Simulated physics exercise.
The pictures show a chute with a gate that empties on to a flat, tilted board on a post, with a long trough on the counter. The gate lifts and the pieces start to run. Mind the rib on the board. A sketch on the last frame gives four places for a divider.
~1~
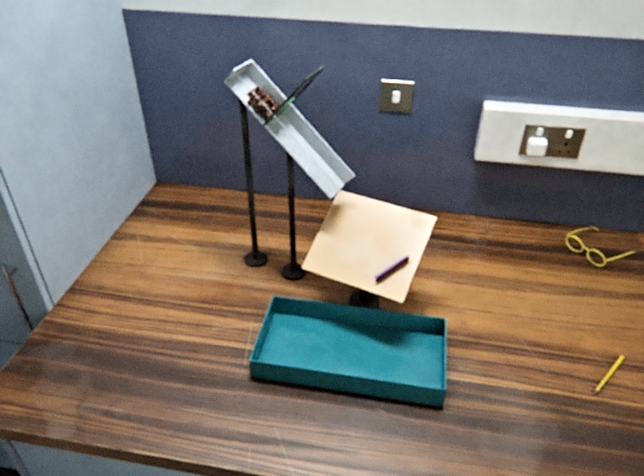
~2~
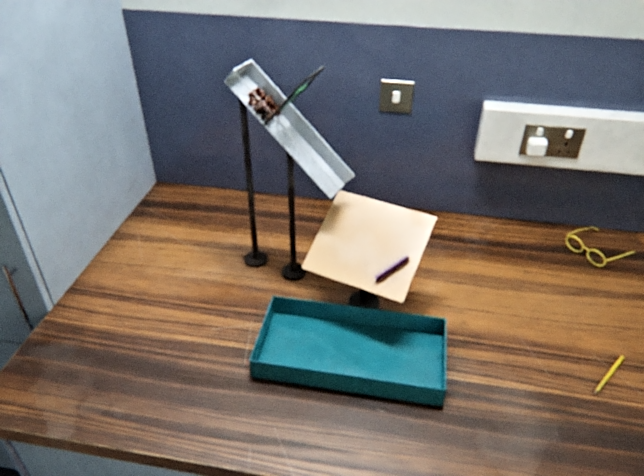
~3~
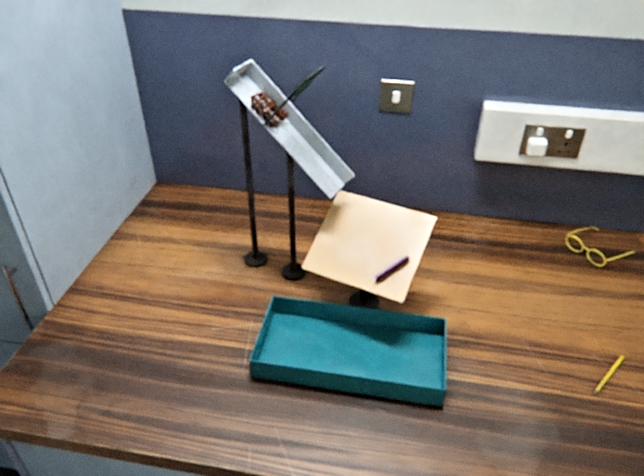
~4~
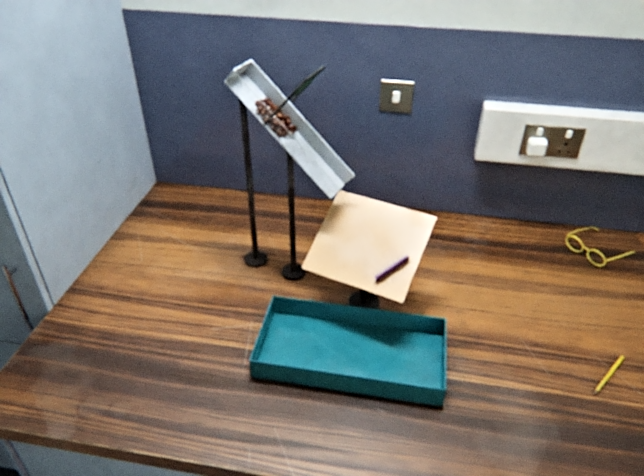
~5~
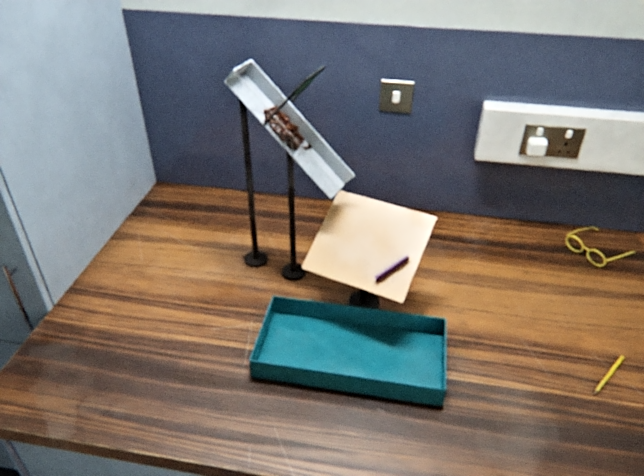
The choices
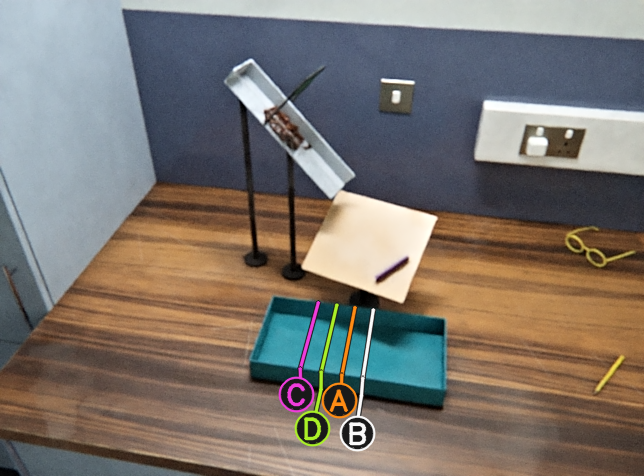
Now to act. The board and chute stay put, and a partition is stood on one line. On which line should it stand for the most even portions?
Choose A.
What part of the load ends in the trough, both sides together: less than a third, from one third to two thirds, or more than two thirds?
About that: More than two thirds.
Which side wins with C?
Right.
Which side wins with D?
The right side.
On the marked copy, line A crosses the front rim at (342, 374); line B crosses the front rim at (362, 377); line C crosses the front rim at (300, 367); line D crosses the front rim at (321, 371).
Choosing A, of what is caught, about two thirds on the left of the divider, about a third on the right.
Choosing B, of what is caught, nearly all on the left of the divider, a small part on the right.
Choosing C, of what is caught, a stray few on the left of the divider, nearly all on the right.
Choosing D, of what is caught, a small part on the left of the divider, most on the right.
